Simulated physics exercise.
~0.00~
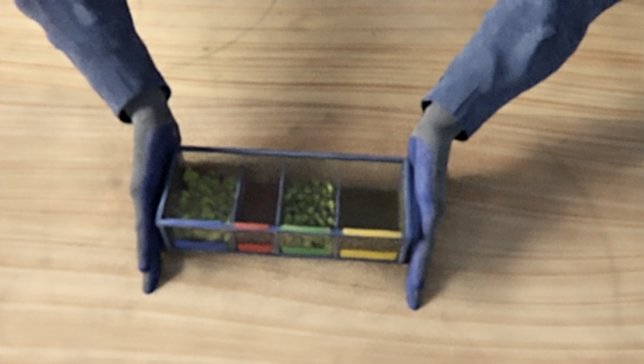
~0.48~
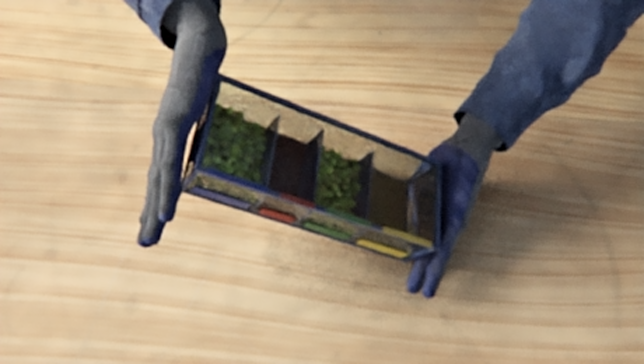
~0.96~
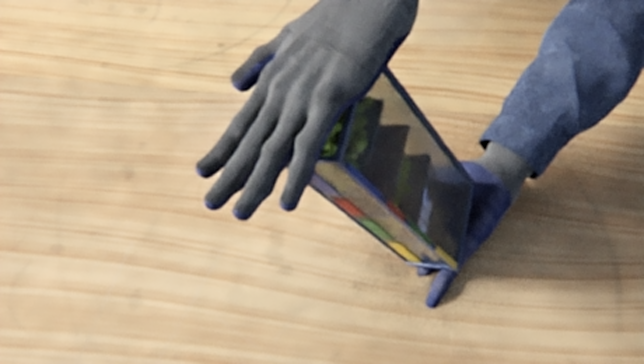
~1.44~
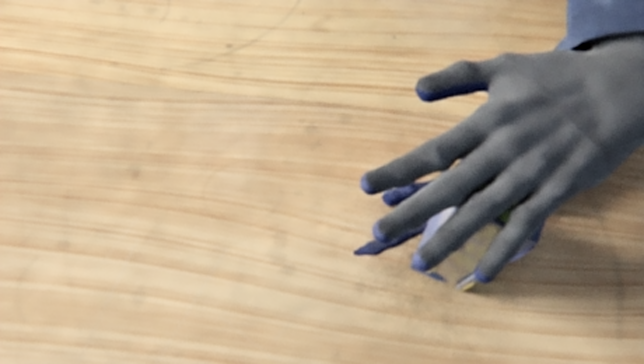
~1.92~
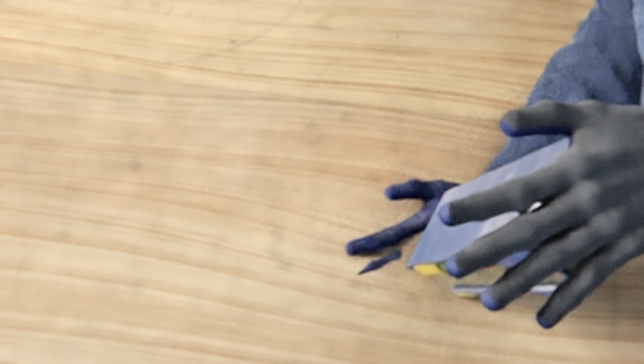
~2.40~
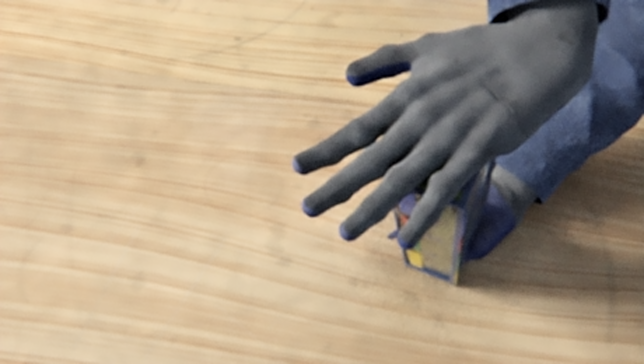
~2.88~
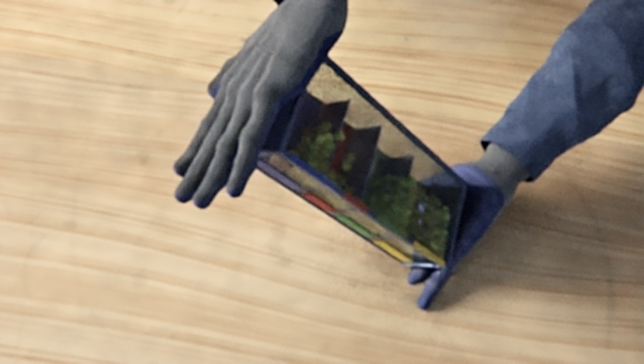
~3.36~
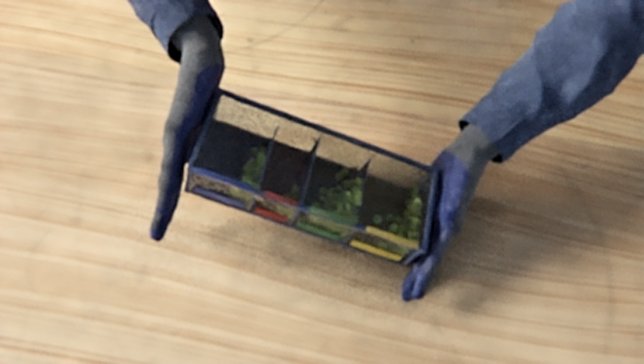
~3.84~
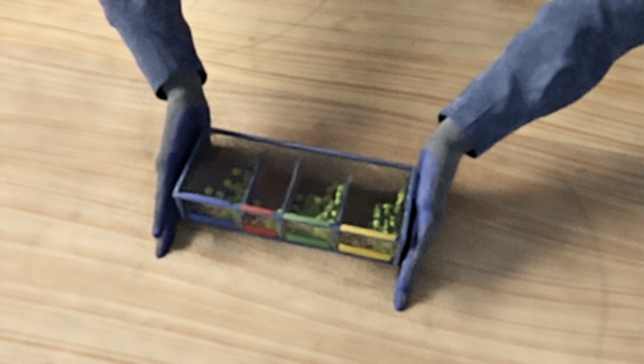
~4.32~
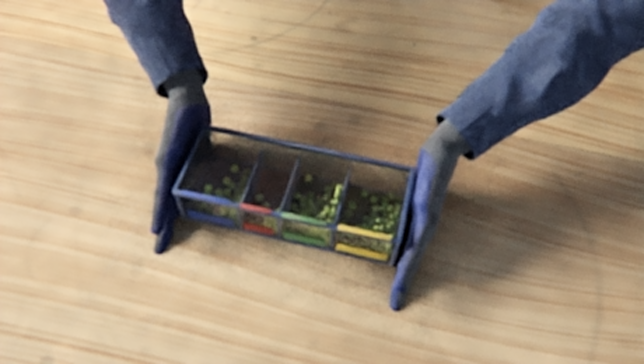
On a pale wooden surface, two gloved-looking hands in blue sleeves hold a long clear box with four compartments marked blue, red, green and yellow, with green peas heaped mostly in the blue and green ones. The left hand rises and the box tips up toward the right. It swings past upright until the raised hand nearly hides it. Then the hands lower it back the same way, and peas show in the yellow section. Finally the box lies flat and still, with peas in all four compartments, most in green and fewest in red.
